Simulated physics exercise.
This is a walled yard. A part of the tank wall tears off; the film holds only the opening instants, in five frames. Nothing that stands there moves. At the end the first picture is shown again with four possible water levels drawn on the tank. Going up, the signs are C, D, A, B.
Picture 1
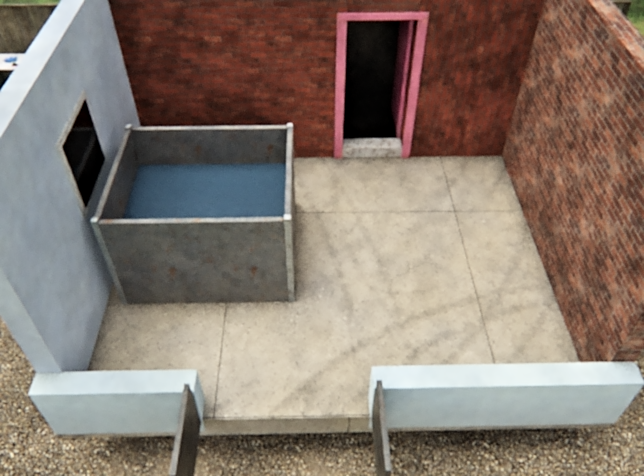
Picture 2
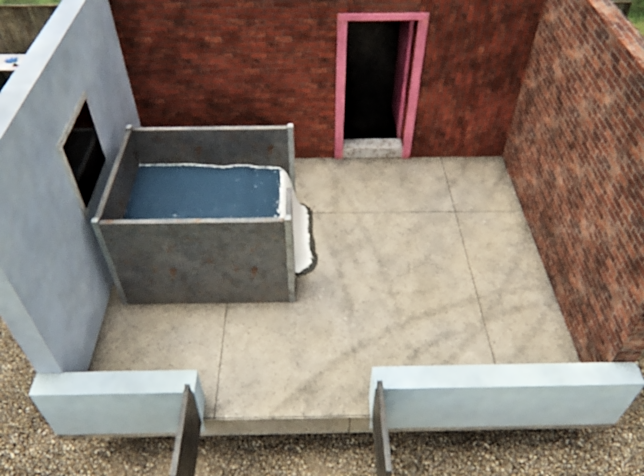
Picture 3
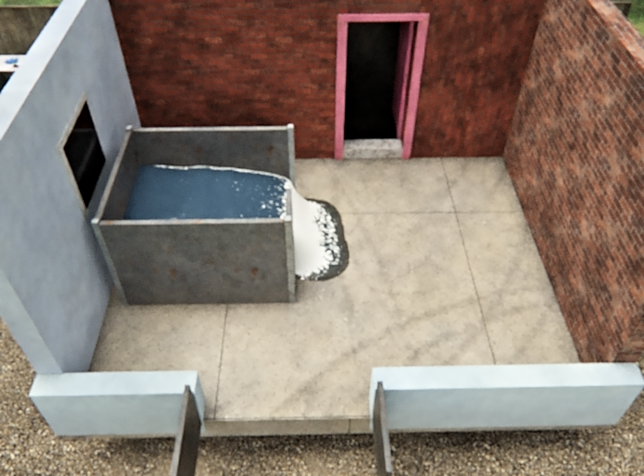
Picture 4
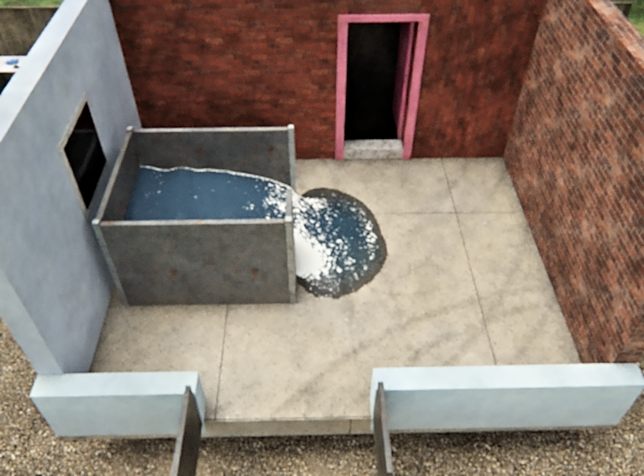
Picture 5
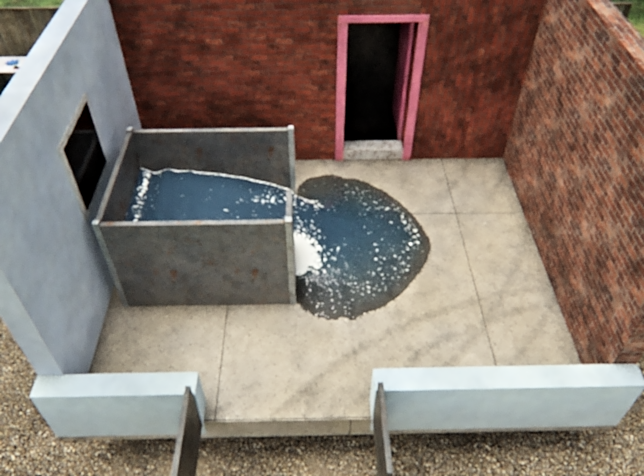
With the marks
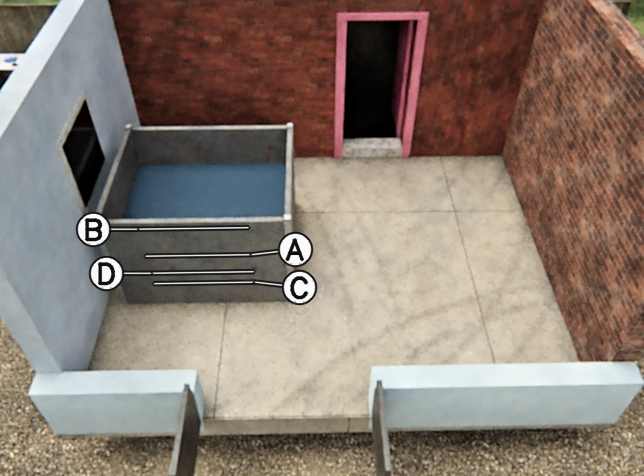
Water lies still in a grey, open-topped tank at the left of a walled yard, seen from above by a camera that stays fixed. A pale blue wall with a window stands on the left, red brick walls rise behind and on the right, a pink-framed doorway opens at the back, and low pale walls flank a front gap. The water pours white over the tank's right side and spreads across the concrete in a widening, foam-flecked blue pool with a dark edge.
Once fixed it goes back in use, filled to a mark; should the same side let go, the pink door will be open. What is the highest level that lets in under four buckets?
I would pick mark A.
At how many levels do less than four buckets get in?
Three of the four.
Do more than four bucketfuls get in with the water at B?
Yes.
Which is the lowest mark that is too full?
Mark B.
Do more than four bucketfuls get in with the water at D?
No.
On the marked copy, A at (198, 255); B at (192, 228); C at (204, 282); D at (202, 272); from the bottom up C, D, A, B.
If A is chosen, a bucket or two gets in.
If B is chosen, about 14 bucketfuls get in.
If C is chosen, nothing gets over.
If D is chosen, nothing gets over.
